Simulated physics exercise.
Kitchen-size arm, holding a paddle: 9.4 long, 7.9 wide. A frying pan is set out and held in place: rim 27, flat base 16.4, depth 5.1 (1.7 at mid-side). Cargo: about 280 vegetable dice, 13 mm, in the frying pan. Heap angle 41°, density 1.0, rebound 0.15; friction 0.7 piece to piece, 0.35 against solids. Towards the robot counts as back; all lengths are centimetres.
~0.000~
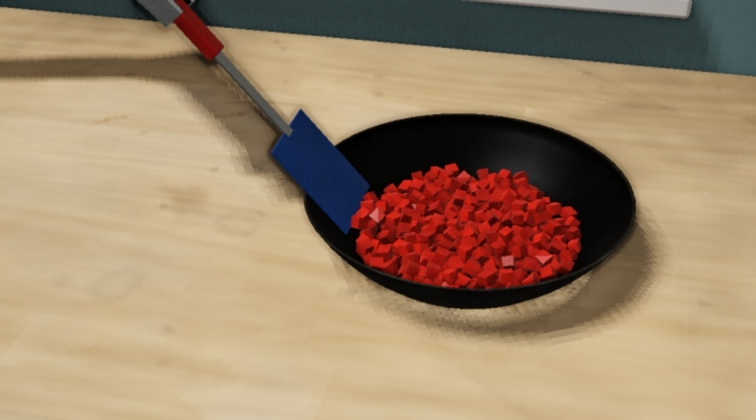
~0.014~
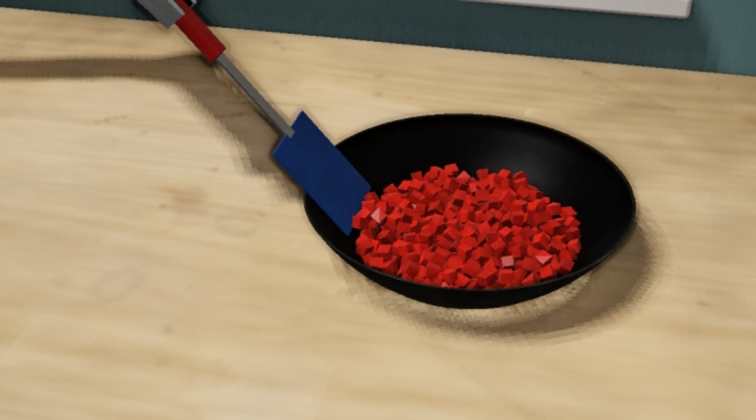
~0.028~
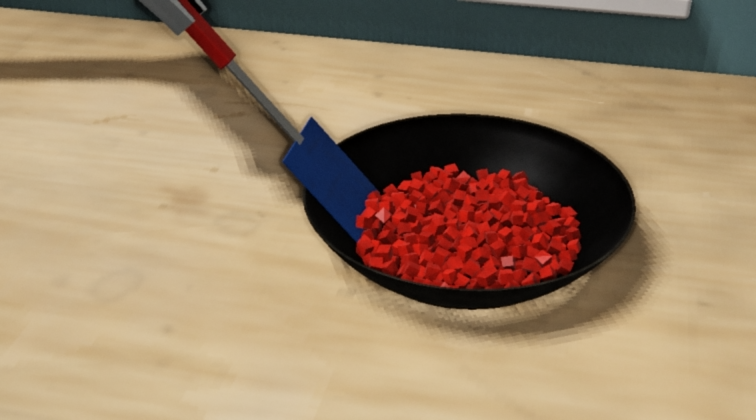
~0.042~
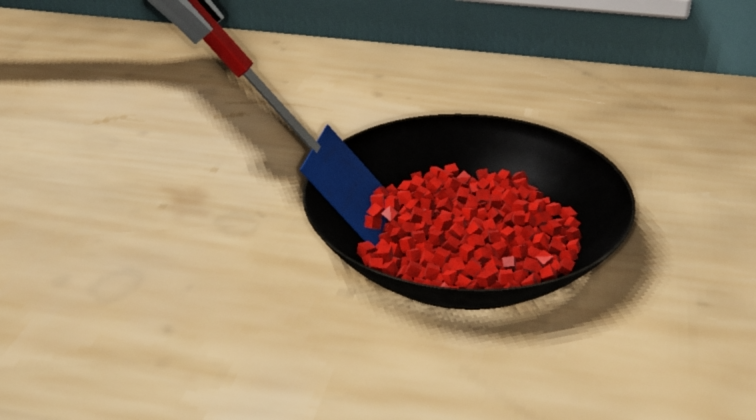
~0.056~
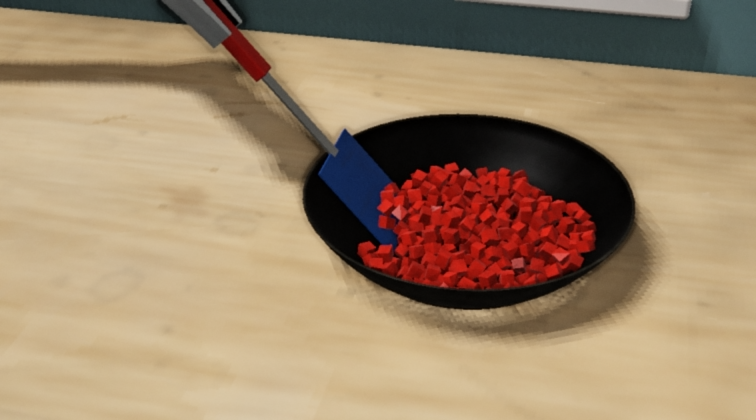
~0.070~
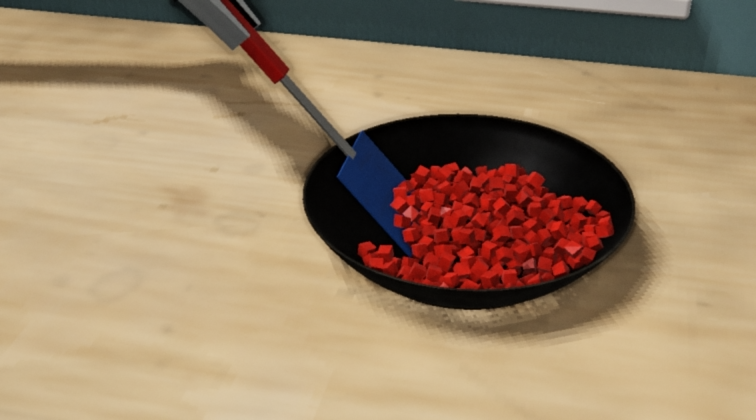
A blue paddle held by a robot arm starts at the left rim of a black frying pan on a wooden surface, beside a heap of red dice. It slides right and slightly down into the pan, pushing the near dice so the heap shifts a little right, leaving a few behind at the lower left.
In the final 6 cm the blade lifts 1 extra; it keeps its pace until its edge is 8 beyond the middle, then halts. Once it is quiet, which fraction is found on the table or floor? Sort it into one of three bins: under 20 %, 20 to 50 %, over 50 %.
Bin: 20 to 50 %.
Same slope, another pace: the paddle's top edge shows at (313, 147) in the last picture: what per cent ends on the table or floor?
That share would be some 10 percent.
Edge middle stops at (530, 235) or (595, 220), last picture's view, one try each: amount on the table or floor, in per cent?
Estimates, in order: 10 % and 50 %.
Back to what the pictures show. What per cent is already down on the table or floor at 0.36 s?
That would be near 20 per cent, give or take.
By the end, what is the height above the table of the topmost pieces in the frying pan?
It reaches around 6.5 cm.
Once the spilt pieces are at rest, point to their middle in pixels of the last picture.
Near pixel (706, 263).
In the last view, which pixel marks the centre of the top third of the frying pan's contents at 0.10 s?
(542, 215).
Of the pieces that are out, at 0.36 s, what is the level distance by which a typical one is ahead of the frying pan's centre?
I'd say some 18 centimetres.
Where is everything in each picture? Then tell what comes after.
Paddle top edge at (286, 130), sloping 49°; upper third of the load around (466, 218), from x 360 to 575, top at y 170; 283 in the frying pan, in the first frame.
Paddle top edge at (288, 132), sloping 49°; upper third of the load around (466, 219), from x 360 to 575, top at y 170, in the second frame.
Paddle top edge at (297, 138), sloping 49°; upper third of the load around (462, 218), from x 365 to 575, top at y 170, in the third frame.
Paddle top edge at (314, 146), sloping 49°; upper third of the load around (456, 218), from x 365 to 575, top at y 170, in the fourth frame.
Paddle top edge at (332, 150), sloping 49°; upper third of the load around (479, 219), from x 365 to 590, top at y 170, in the fifth frame.
Paddle top edge at (350, 153), sloping 49°; upper third of the load around (501, 216), from x 365 to 605, top at y 170; 283 in the frying pan, in the sixth frame.
After 0.10 s, sloping 49°, highest piece 7 above the table; 282 in the frying pan, 1 on the blade or in flight.
After 0.14 s, sloping 49°, highest piece 9 above the table; 279 in the frying pan, 4 on the blade or in flight.
After 0.36 s, sloping 49°, highest piece 7 above the table; 207 in the frying pan, 62 on the table or floor, 14 on the blade or in flight.
After 1.41 s, sloping 49°, highest piece 6 above the table; 206 in the frying pan, 77 on the table or floor.
At rest, 206 in the frying pan, 77 on the table or floor. That is 27 % on the table or floor.
